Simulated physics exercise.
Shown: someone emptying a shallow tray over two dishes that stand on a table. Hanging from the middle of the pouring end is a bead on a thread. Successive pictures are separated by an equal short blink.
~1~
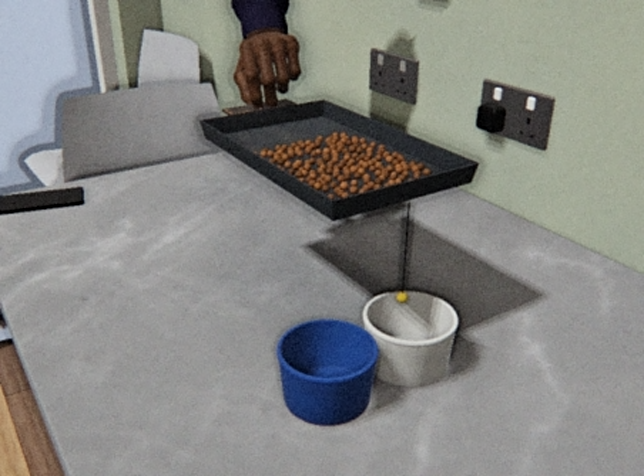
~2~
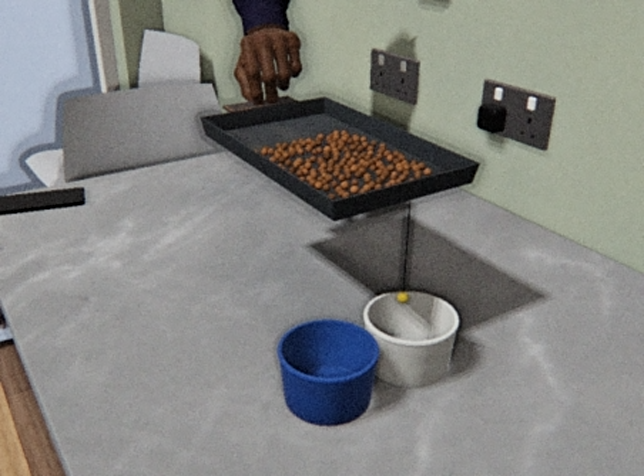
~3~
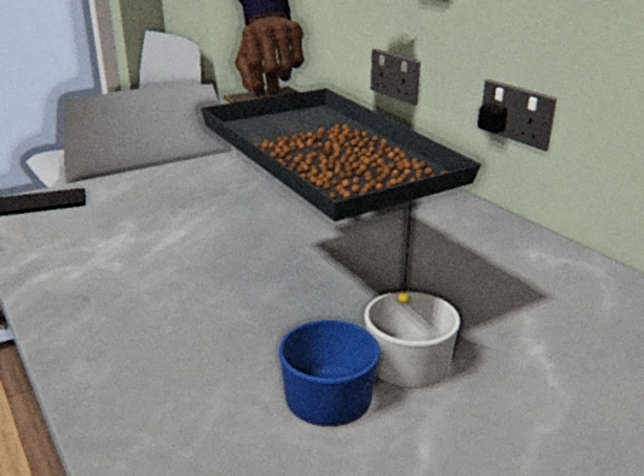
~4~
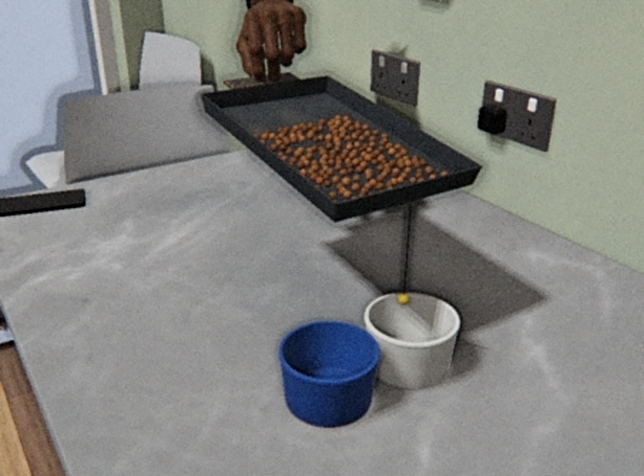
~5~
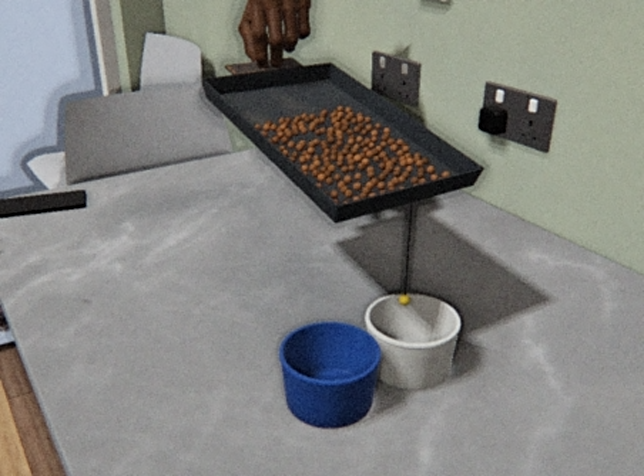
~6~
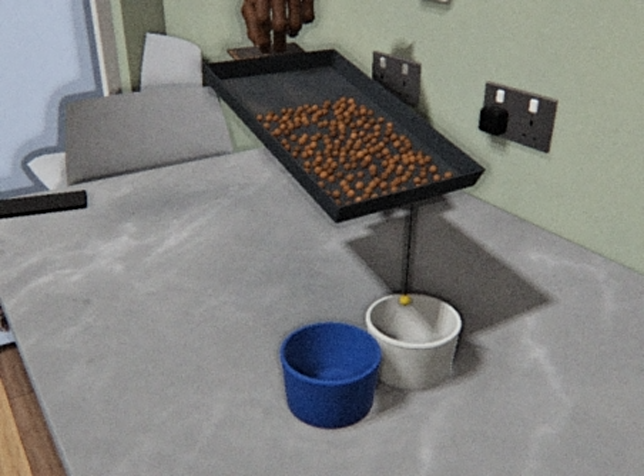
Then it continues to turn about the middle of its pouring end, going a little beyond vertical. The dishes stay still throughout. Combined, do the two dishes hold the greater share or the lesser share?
The lesser share.
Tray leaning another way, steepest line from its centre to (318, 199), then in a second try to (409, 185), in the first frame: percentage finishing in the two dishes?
Lab note: Try one about 90 %, try two 10 %.
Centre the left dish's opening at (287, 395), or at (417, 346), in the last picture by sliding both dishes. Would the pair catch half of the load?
A minority, then a majority.
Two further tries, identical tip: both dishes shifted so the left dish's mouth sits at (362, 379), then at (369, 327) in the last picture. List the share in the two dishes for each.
Respectively 70 percent and 0 percent.
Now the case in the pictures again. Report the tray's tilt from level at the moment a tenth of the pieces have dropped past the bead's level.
At about 105°.
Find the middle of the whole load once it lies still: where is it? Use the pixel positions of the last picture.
Close to (473, 409) in the last view.
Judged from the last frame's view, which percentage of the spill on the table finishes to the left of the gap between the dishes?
That's about 0 per cent of the spill.
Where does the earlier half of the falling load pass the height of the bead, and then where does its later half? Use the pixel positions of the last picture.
First around (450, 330), afterwards around (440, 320).
Soon, tray tipped steeply; nearly all on the tray; a stray few in the air.
A while on, tray tipped right over; nearly all on the tray; a stray few outside both.
Towards the end, tray tipped past a quarter turn; a stray few in the left dish; a small part in the right dish; most outside both.
Finally, tray tipped past a quarter turn; a stray few in the left dish; a small part in the right dish; most outside both.
